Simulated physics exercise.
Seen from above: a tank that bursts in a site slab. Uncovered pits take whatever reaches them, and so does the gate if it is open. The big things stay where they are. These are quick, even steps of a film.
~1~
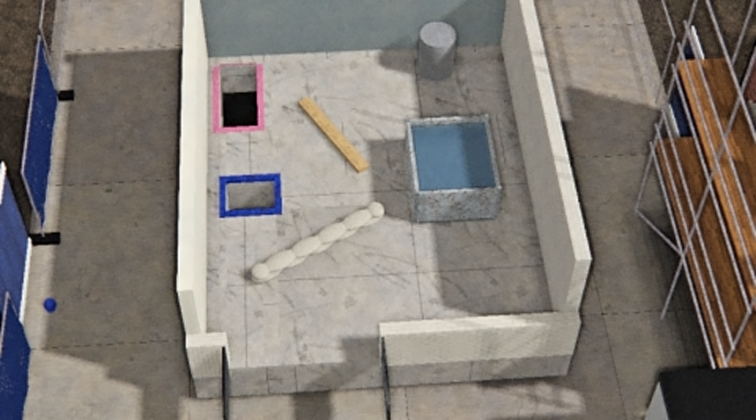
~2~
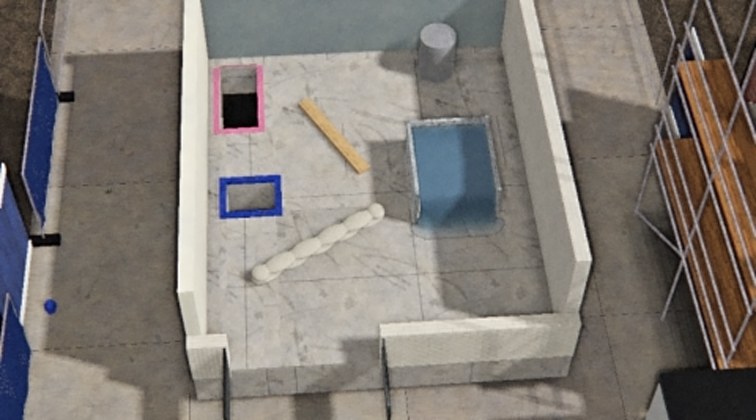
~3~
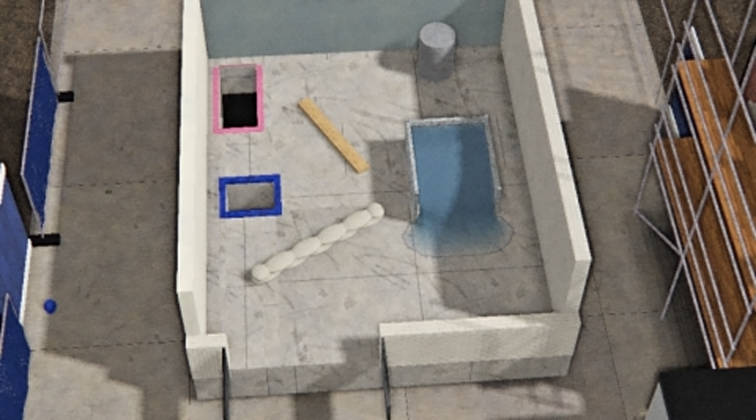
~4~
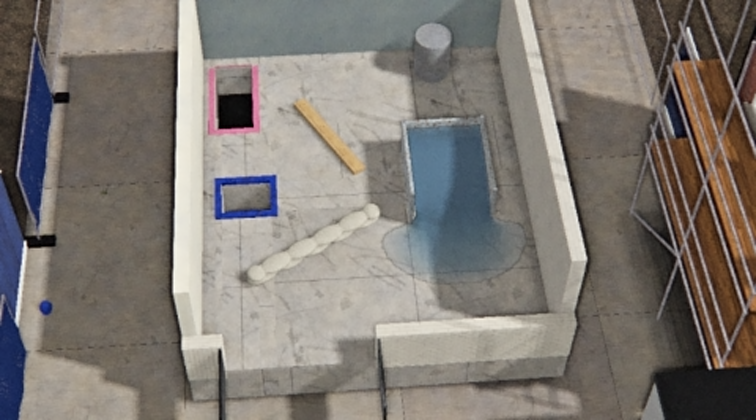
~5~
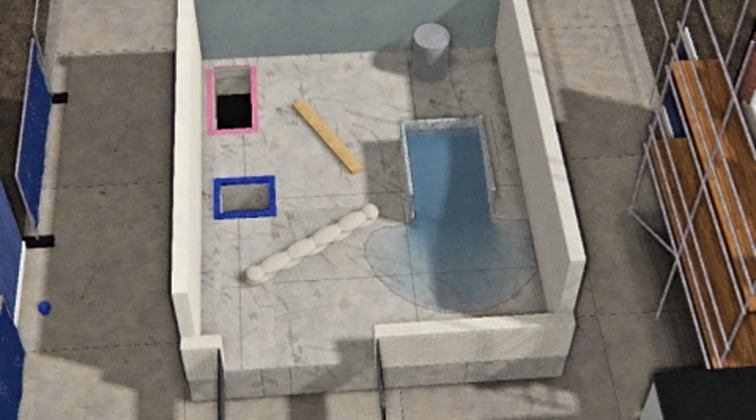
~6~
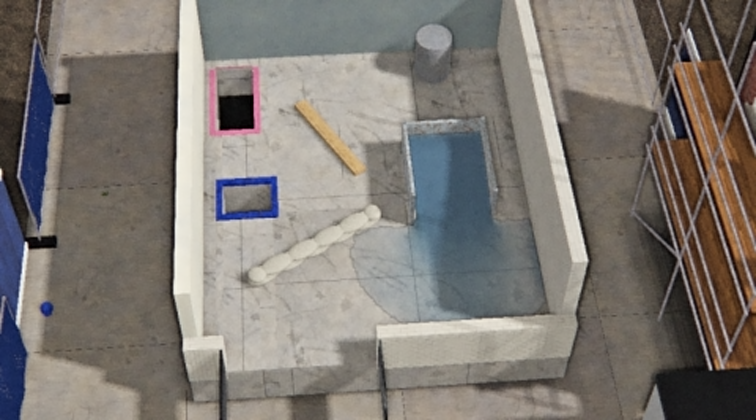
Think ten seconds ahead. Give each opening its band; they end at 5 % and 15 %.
In the end: The gate takes more than 15 %; the blue pit takes less than 5 %; the pink pit takes less than 5 %.
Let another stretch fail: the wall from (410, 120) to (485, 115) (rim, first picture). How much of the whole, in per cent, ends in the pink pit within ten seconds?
Roughly, in per cent: Pink 40.
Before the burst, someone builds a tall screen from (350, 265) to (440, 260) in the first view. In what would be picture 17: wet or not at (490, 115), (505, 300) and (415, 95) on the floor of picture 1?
In that order: No water, covered, free of water.
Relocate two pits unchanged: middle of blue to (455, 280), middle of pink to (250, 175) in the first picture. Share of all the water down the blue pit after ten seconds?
In per cent: Blue 40.
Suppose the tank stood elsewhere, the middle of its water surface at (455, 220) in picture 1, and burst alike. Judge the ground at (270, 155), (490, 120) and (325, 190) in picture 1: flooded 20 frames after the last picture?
In that order: Not flooded, awash, no water.
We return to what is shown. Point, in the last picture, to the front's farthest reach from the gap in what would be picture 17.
Roughly at (258, 357).
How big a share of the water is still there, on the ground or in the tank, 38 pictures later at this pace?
Near 80 in a hundred.
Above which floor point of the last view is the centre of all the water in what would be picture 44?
I would point to (381, 263).
A moment on, water covers 25 % of the floor; the gate 0 %, the blue pit 0 %, the pink pit 0 %.
Next, water covers 30 % of the floor; the gate 3 %, the blue pit 0 %, the pink pit 0 %.
Then, water covers 35 % of the floor; the gate 9 %, the blue pit 0 %, the pink pit 0 %.
Later, water covers 55 % of the floor; the gate 19 %, the blue pit 1 %, the pink pit 0 %.
In the end, water covers 65 % of the floor; the gate 36 %, the blue pit 1 %, the pink pit 2 %.
